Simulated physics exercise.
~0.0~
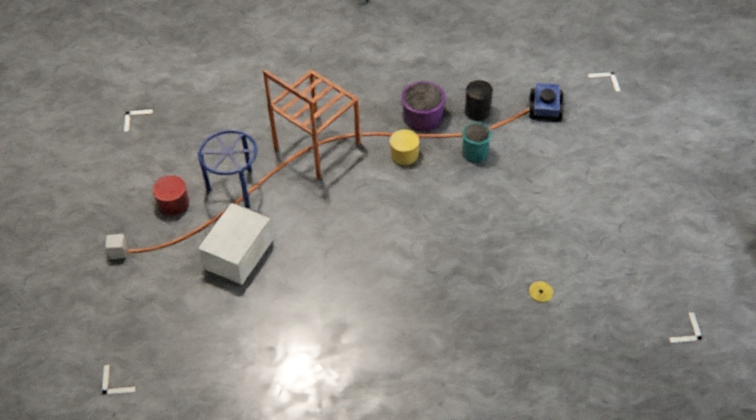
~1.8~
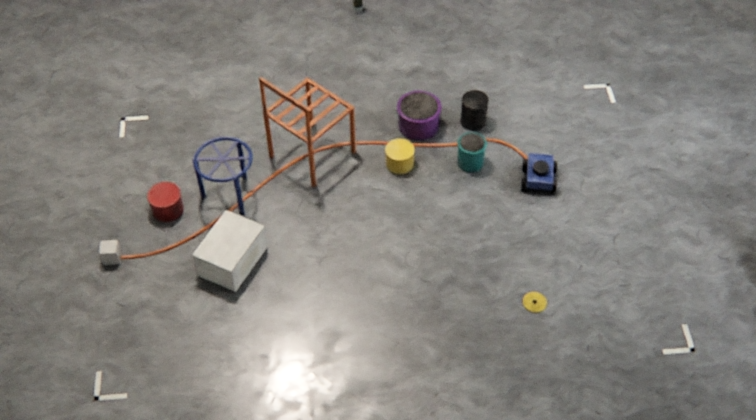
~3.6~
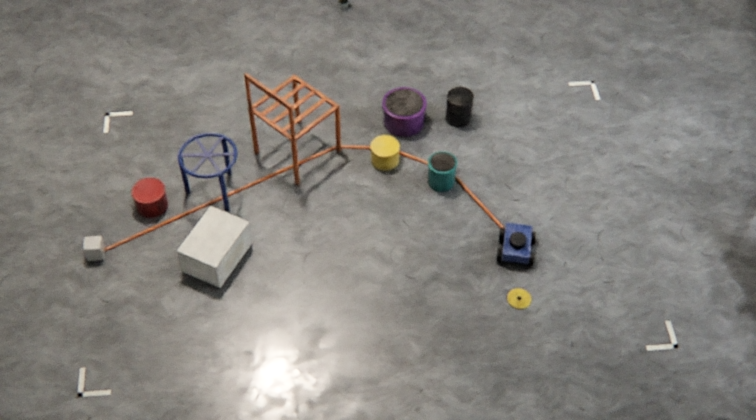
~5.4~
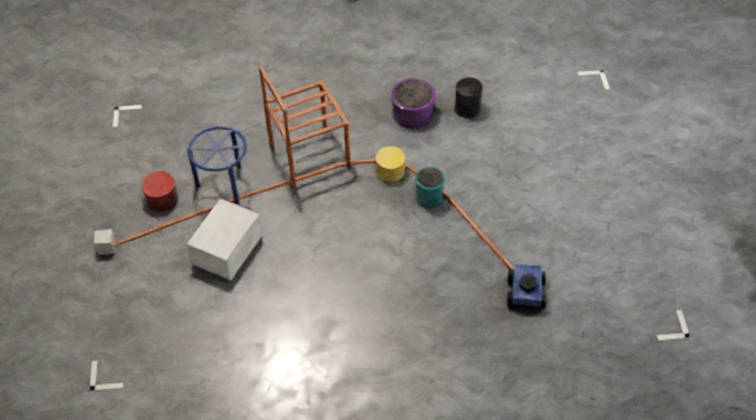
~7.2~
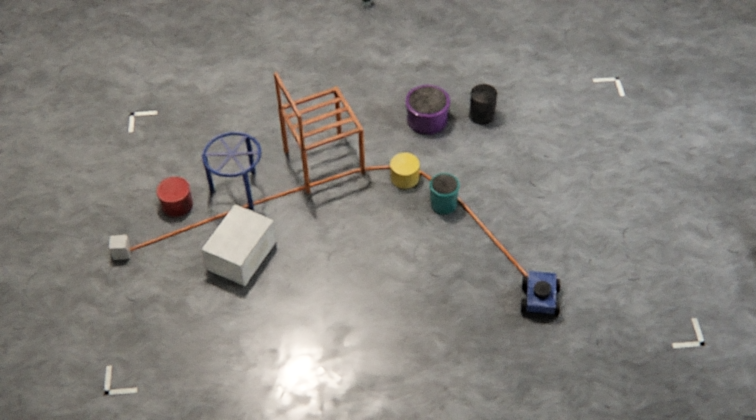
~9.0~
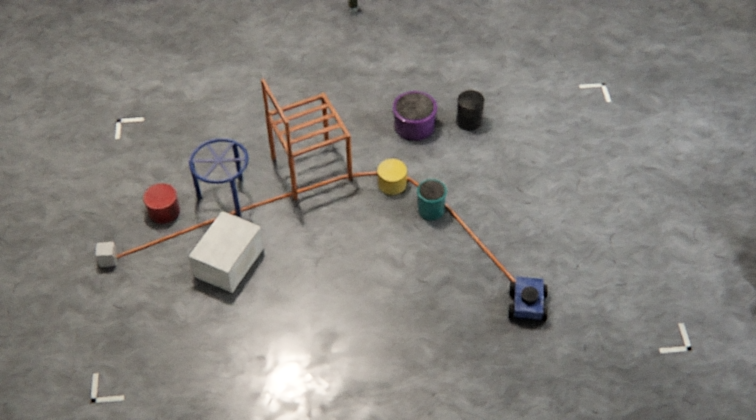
An orange chair stood among tubs, pots and a blue stool while a small blue cart drove down the floor, pulling an orange cord taut; it dragged the teal pot, then nudged the yellow tub and chair slightly before stopping, the cord's far end still in place.
